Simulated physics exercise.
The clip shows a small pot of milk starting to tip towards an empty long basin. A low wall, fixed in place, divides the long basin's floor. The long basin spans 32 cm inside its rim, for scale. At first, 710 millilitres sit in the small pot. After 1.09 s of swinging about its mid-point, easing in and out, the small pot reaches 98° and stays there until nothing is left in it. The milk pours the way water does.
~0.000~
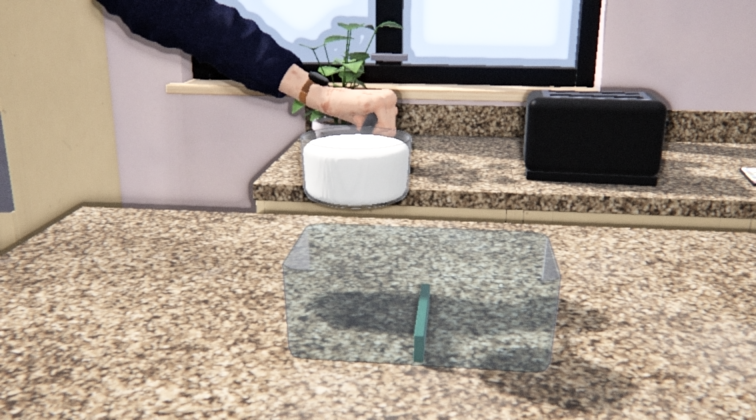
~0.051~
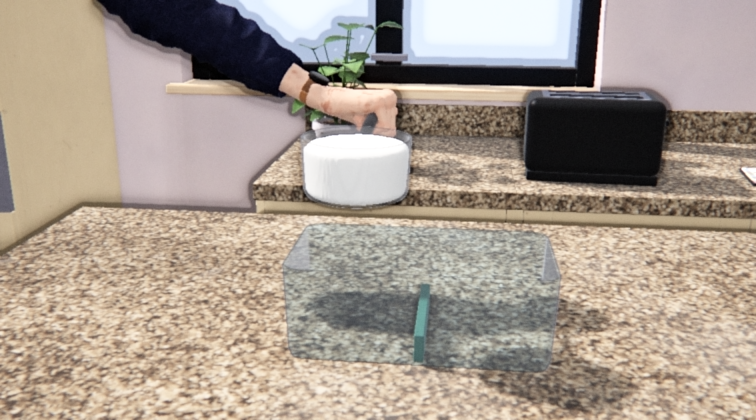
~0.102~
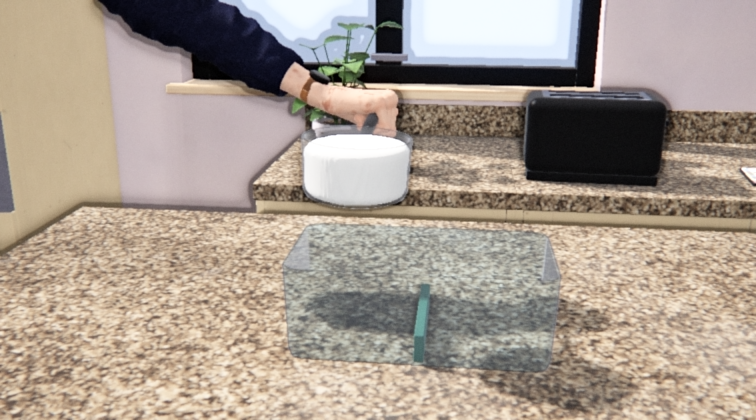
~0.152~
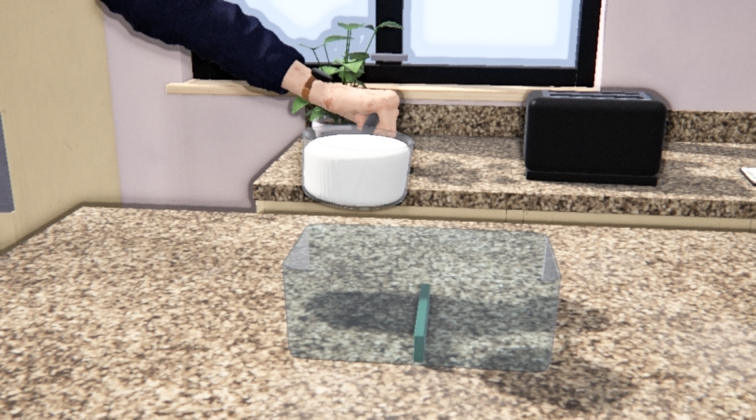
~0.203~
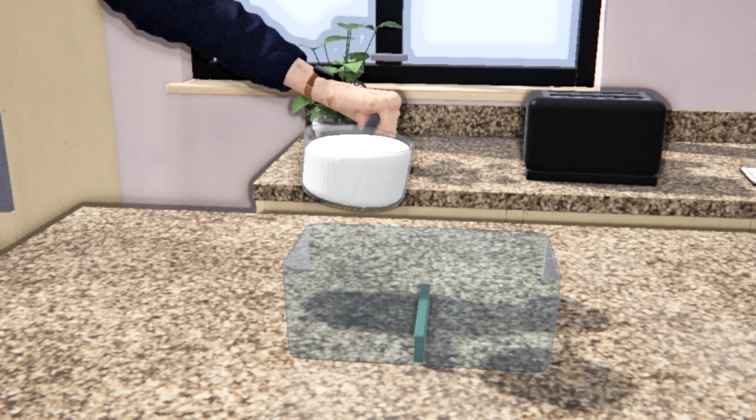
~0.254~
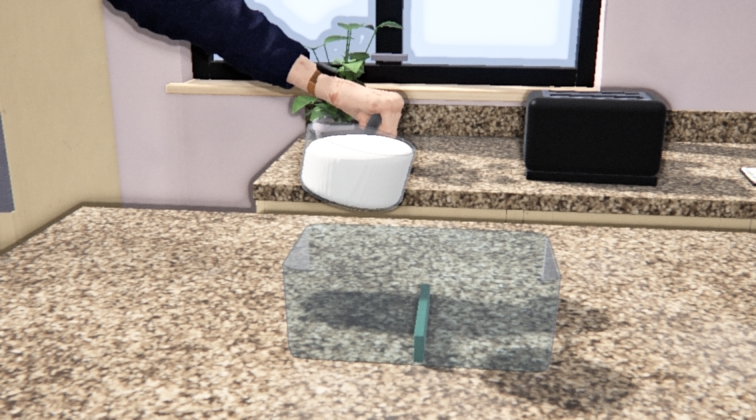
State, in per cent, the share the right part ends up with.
The right part ends up with roughly 86 %.
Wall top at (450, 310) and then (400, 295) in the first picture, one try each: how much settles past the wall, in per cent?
First try about 60 %, second try about 95 %.
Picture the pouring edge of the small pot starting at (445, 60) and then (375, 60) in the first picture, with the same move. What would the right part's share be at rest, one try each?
Result: 85 per cent, then 70 per cent.
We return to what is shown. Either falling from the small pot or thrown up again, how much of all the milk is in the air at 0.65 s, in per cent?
Some 26 per cent.
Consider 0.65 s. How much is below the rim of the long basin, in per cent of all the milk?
Near 16 in a hundred.
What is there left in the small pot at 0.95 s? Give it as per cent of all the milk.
I reckon near 12 per cent still sits there.
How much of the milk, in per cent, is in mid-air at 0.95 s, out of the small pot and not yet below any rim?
Roughly 7 %.
After 0.65 s the tilt is 64° and 58 per cent is still to pour, 0 is left of the wall and 16 right of it.
After 0.95 s the tilt is 94° and 13 per cent is still to pour, 7 is left of the wall and 73 right of it.
After 1.26 s the tilt is 98° and 1 per cent is still to pour, 11 is left of the wall and 86 right of it.
After 1.59 s the tilt is 98° and 0 per cent is still to pour, 13 is left of the wall and 86 right of it.
In the end 13 per cent lies left of the wall, 86 right of it and 0 outside.
